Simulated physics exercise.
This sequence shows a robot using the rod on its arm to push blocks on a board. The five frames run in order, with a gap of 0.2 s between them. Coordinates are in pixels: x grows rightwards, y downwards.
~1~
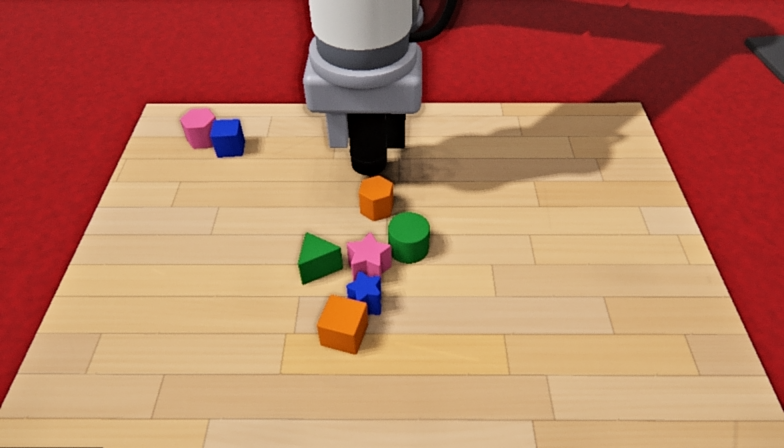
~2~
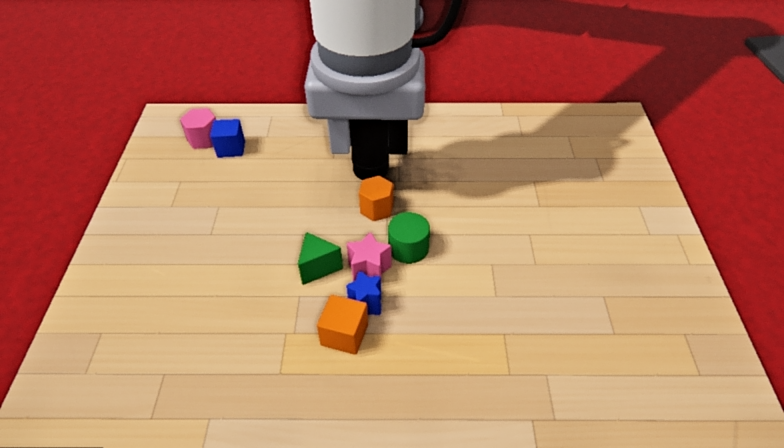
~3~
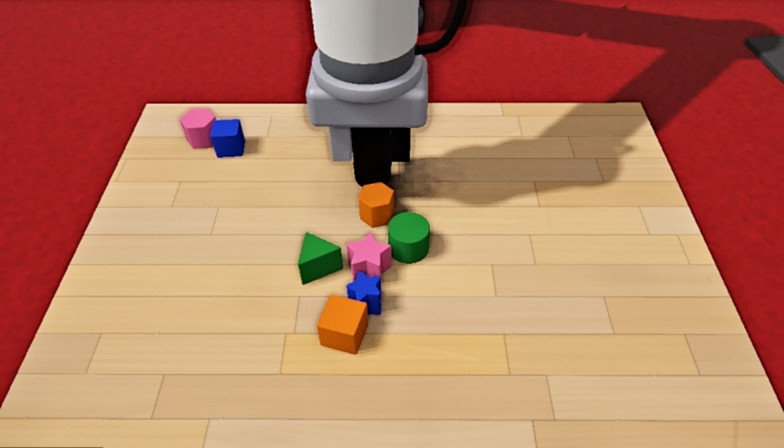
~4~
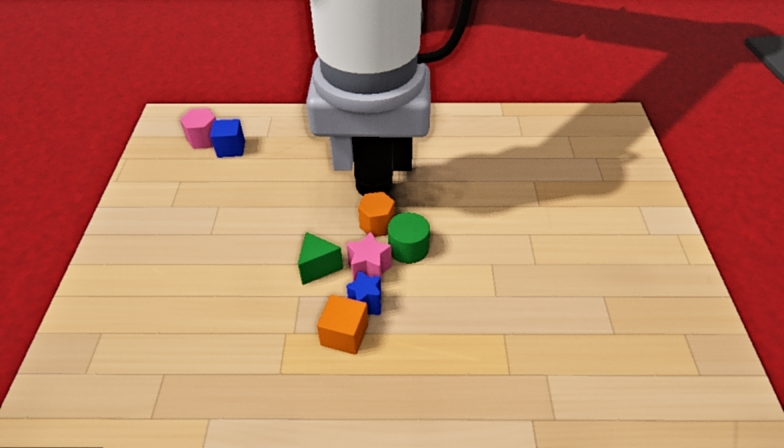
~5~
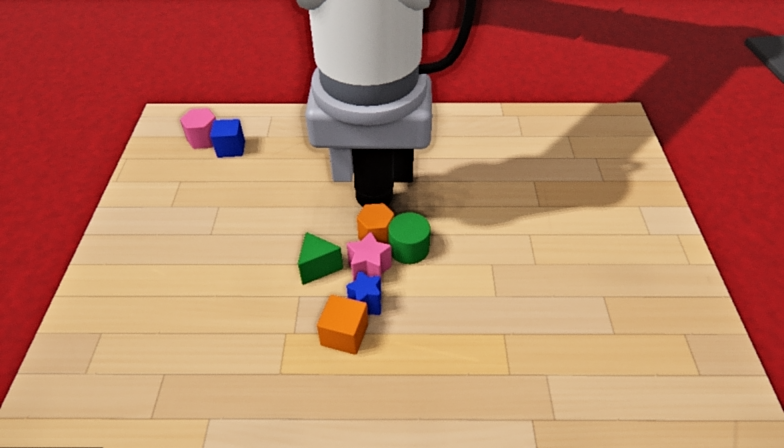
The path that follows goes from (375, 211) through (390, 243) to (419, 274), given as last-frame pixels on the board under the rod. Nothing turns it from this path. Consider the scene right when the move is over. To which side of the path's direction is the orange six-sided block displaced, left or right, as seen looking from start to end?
The orange six-sided block goes right.
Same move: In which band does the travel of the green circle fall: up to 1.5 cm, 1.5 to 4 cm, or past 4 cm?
It goes beyond 4 cm.
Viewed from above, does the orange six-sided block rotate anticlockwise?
No, it doesn't check out.
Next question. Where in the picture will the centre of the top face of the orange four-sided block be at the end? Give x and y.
I expect it at (335, 336).
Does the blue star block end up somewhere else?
Yes.
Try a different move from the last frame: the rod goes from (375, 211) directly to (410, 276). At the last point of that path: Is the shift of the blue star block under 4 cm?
Yes - that is the case.
The first path, step by step. Halfway along, rod (391, 231); orange four-sided block (342, 322), turned 25° clockwise; blue star block (370, 300), turned 15° anticlockwise; pink star block (357, 275), turned 20° anticlockwise; orange six-sided block (373, 250), turned 60° clockwise; green circle (425, 242).
At the end, rod (420, 261); orange four-sided block (335, 336), turned 40° clockwise; blue star block (366, 311), turned 35° anticlockwise; pink star block (347, 286); orange six-sided block (385, 267), turned 130° clockwise; green circle (462, 266).
